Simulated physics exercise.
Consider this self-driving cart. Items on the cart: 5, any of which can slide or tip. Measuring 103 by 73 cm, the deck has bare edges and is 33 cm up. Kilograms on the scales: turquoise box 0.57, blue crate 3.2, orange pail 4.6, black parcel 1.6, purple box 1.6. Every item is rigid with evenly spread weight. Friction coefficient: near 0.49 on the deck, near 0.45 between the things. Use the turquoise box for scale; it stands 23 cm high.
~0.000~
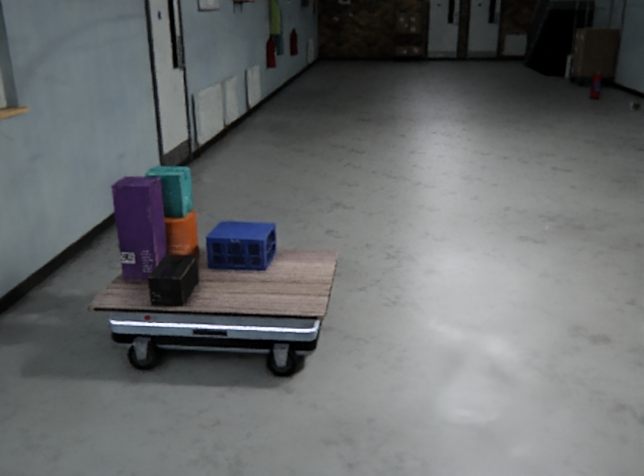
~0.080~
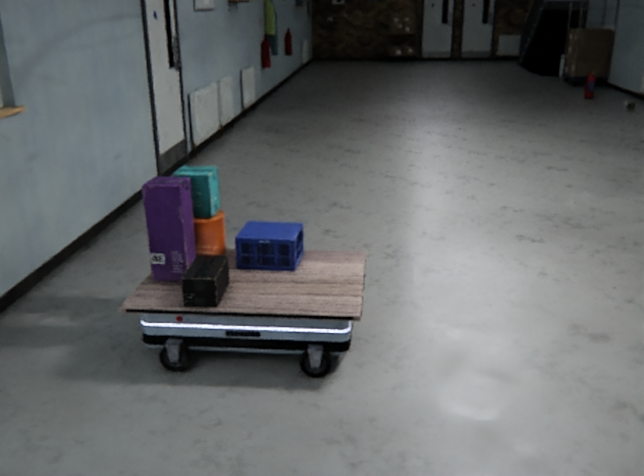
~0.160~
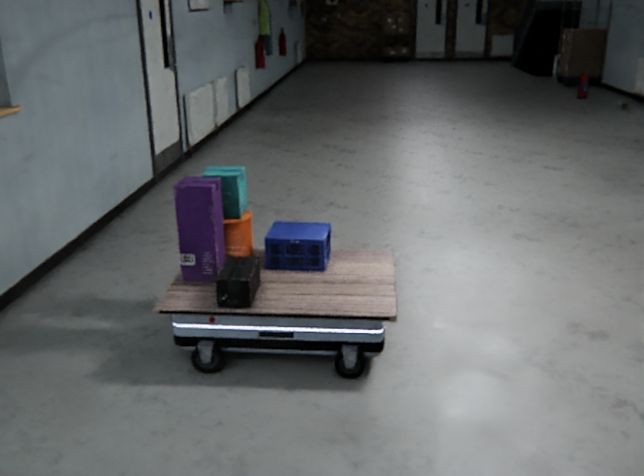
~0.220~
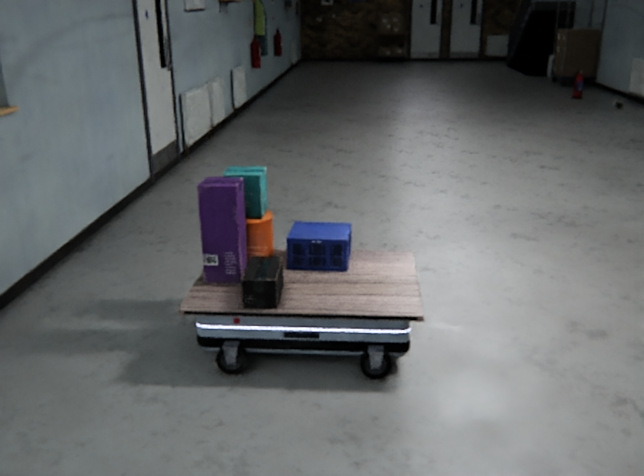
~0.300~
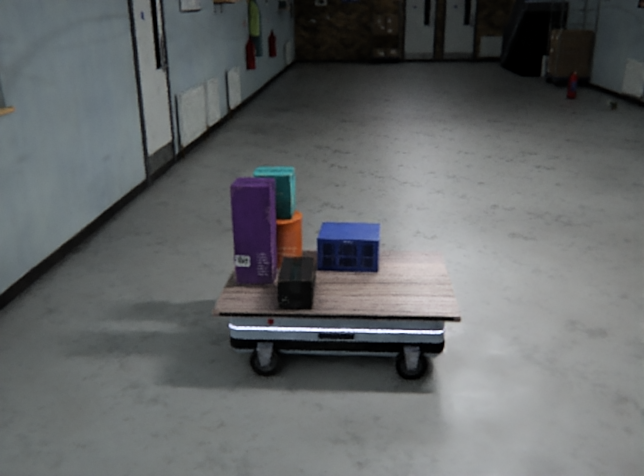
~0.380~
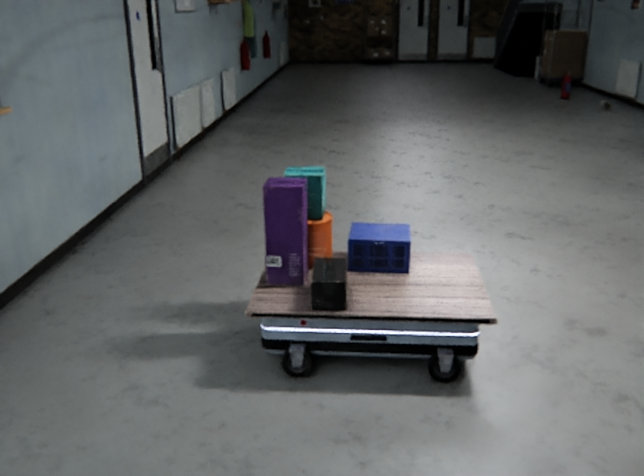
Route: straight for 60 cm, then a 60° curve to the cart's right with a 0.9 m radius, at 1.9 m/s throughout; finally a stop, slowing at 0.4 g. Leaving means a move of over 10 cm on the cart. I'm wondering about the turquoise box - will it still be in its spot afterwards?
My guess is it winds up somewhere new.
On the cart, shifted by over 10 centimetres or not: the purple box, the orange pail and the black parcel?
Here is how it goes: The purple box moves off; next, the orange pail remains near its start; last, the black parcel remains near its start.
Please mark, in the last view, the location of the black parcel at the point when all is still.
About (608, 423).
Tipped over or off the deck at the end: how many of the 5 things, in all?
It comes to 3.
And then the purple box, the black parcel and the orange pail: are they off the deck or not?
Well, the purple box does not come off, the black parcel does not come off, and the orange pail does not come off.
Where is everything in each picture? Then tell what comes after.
Cart has run 0 cm; turquoise box (169, 192); blue crate (243, 245), in the first frame.
Cart has run 15 cm; black parcel (207, 280); purple box (171, 229), in the second frame.
Cart has run 30 cm; blue crate (299, 246), in the third frame.
Cart has run 42 cm; black parcel (263, 281); purple box (224, 230), in the fourth frame.
Cart has run 57 cm; blue crate (349, 246), in the fifth frame.
Cart has run 72 cm; turquoise box (305, 193); black parcel (330, 283), in the sixth frame.
After 0.68 s, cart has run 129 cm, turned 35°; turquoise box slid 3 cm near (447, 204); blue crate slid 12 cm.
After 0.98 s, cart has run 186 cm, turned 60°; blue crate now off the deck; turquoise box slid 11 cm near (596, 240); purple box leaning 23°.
After 1.38 s, cart has run 229 cm, turned 60°; turquoise box now off the deck; purple box leaning 42°; orange pail slid 4 cm.
After 1.78 s, cart has run 230 cm, turned 60°, stopped; purple box on its side; orange pail slid 4 cm.
At rest (2.4 s), off the deck, turquoise box and blue crate; tipped over on the cart, purple box; the other 2 in place, give or take 10 cm.
